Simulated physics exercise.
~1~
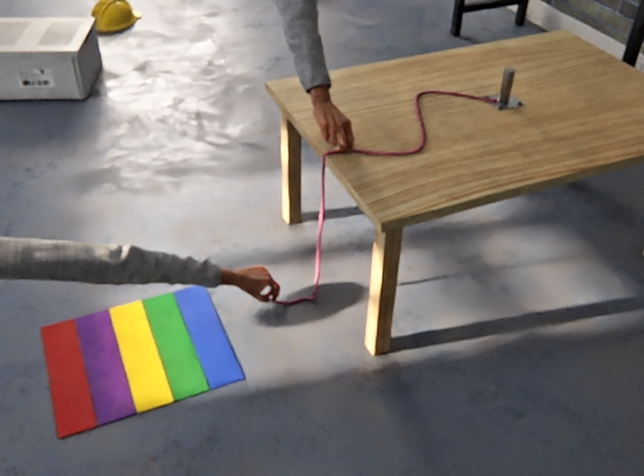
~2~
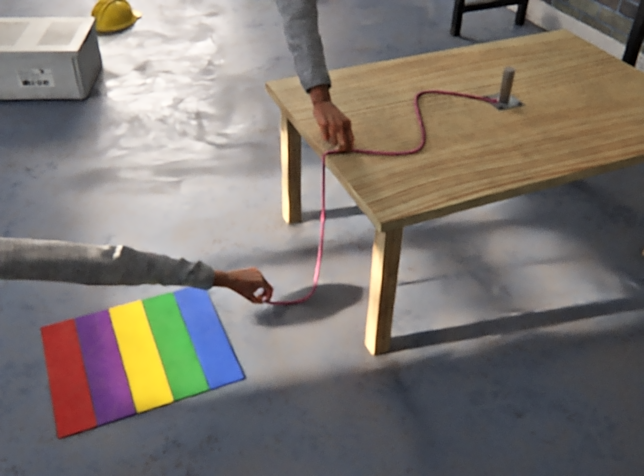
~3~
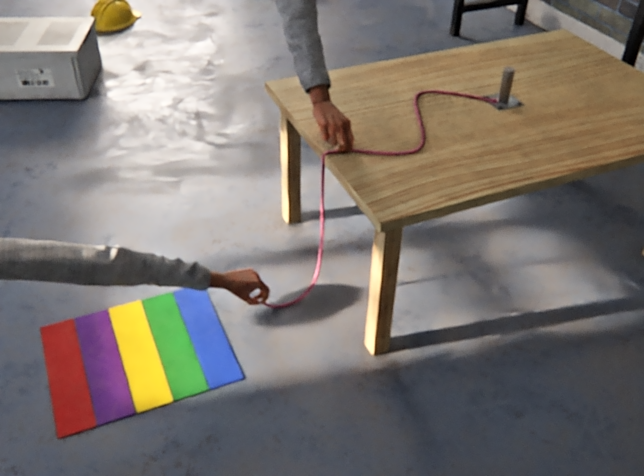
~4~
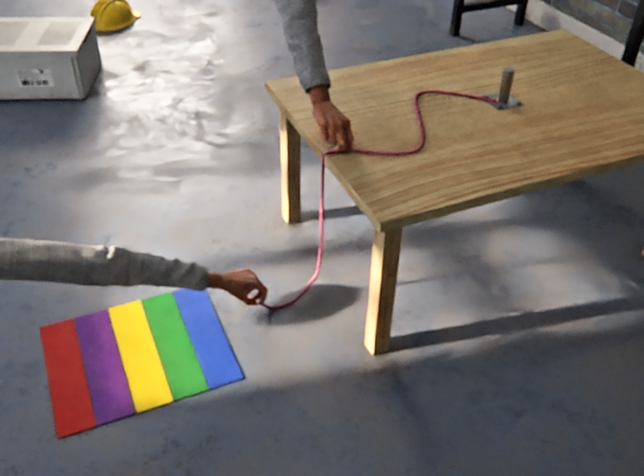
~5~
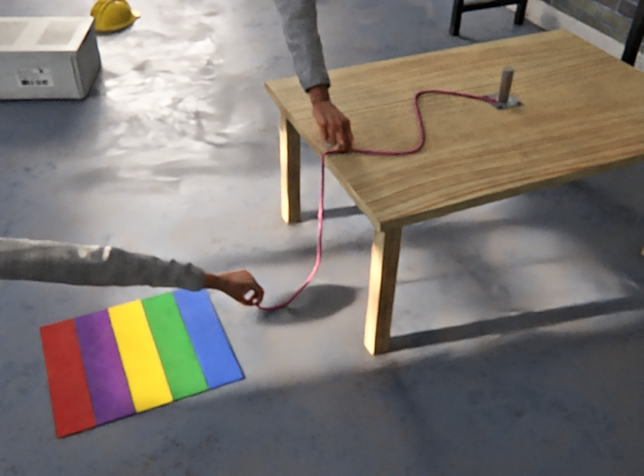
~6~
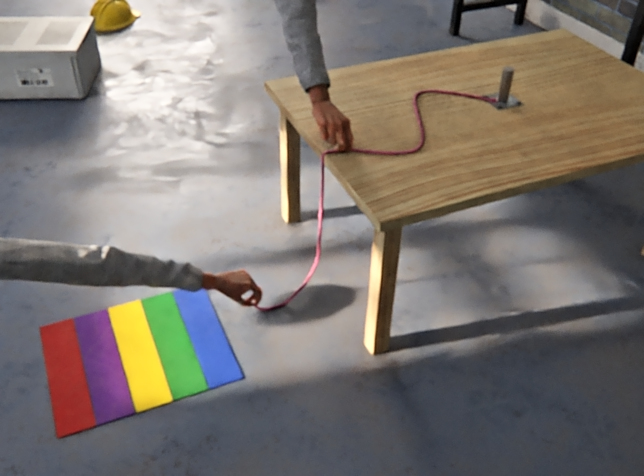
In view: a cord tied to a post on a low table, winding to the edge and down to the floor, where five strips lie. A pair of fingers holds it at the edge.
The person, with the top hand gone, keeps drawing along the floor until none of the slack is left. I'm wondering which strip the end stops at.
It stops at the red strip.
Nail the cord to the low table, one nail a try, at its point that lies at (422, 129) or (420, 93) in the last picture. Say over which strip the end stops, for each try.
Try 1 - yellow; try 2 - purple.
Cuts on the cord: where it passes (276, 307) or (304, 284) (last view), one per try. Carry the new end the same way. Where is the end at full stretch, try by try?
The pixels are close to (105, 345) for the first and (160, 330) for the second.
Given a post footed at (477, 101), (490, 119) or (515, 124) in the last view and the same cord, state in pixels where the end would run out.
Somewhere near (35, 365), (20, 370) and (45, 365), in that order.
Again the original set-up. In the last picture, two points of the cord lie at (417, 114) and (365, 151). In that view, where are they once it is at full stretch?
You'll find the first mark at (390, 128) and the second mark at (283, 177).
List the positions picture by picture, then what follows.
In the first picture, end (271, 299); blue (220, 365); green (185, 376); yellow (149, 387); purple (112, 398); red (74, 411).
In the second picture, end (264, 301); cord through (460, 95) (417, 110) (416, 150) (333, 152) (323, 219) (316, 282).
In the third picture, end (260, 302).
In the fourth picture, end (259, 302); cord through (459, 95) (416, 110) (416, 150) (332, 152) (322, 220) (313, 281).
In the fifth picture, end (255, 303).
In the sixth picture, end (253, 303); cord through (459, 94) (416, 109) (415, 150) (332, 152) (321, 219) (307, 280).
Early on, end near (121, 341); over yellow.
Midway, end near (85, 351); over purple.
At the end of the slack, end near (64, 358); over red. Over red.
